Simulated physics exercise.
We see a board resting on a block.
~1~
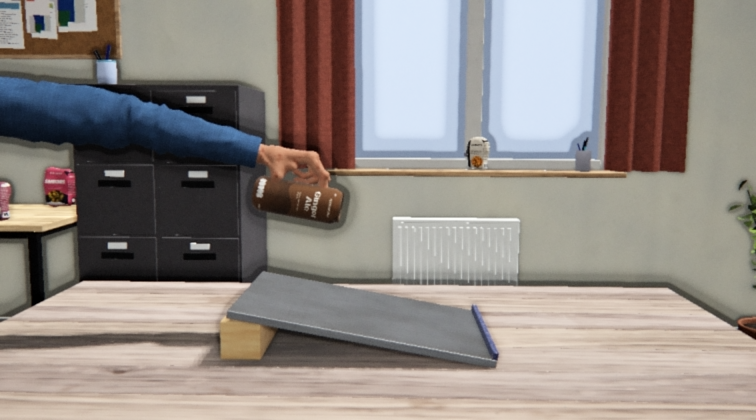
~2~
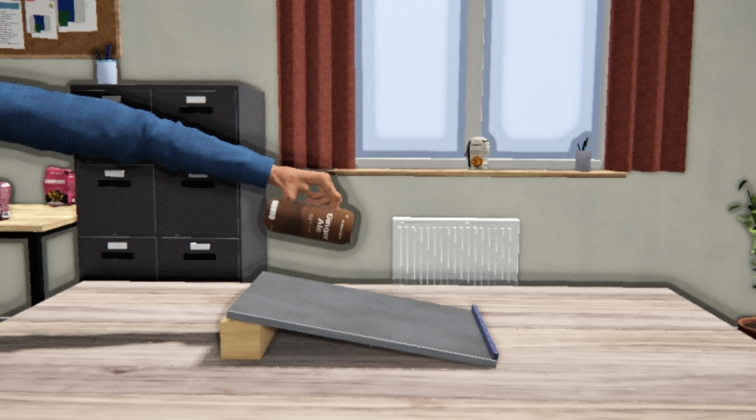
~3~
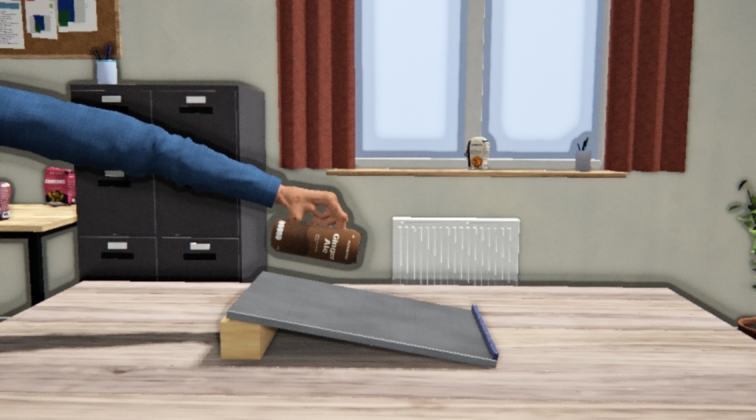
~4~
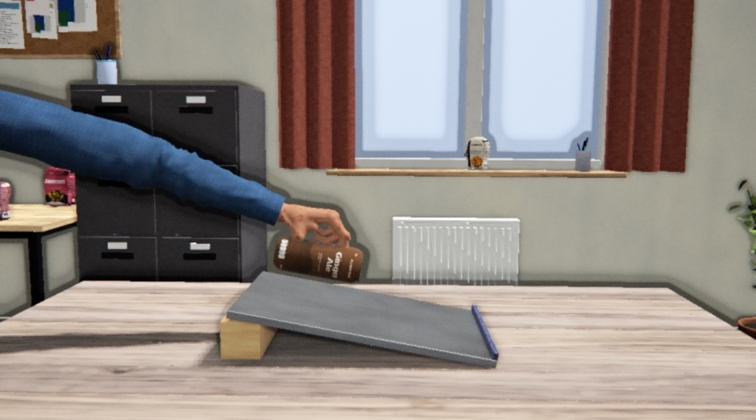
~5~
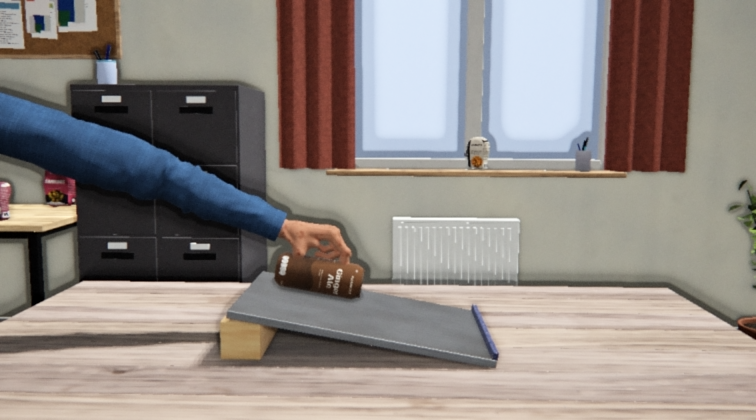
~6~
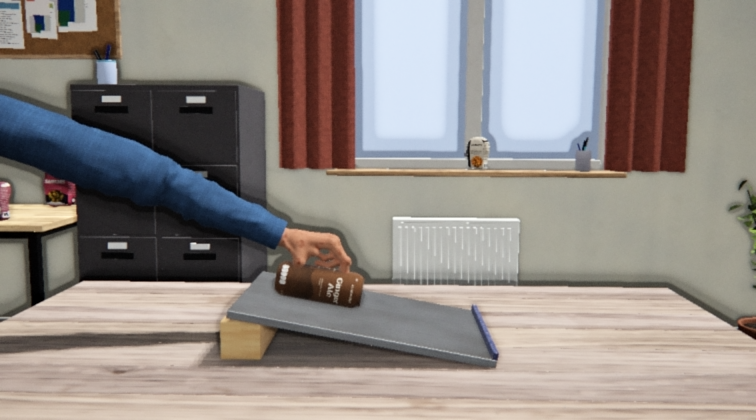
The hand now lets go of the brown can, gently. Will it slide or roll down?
It stays where it is put.
Then, 0.20 s after the last picture, nothing has stirred.
Then, 0.50 s after the last picture, brown can resting near (320, 284).
At rest, it is in place. Seen from the same camera at the end, brown can near (320, 284). The brown can keeps its place.
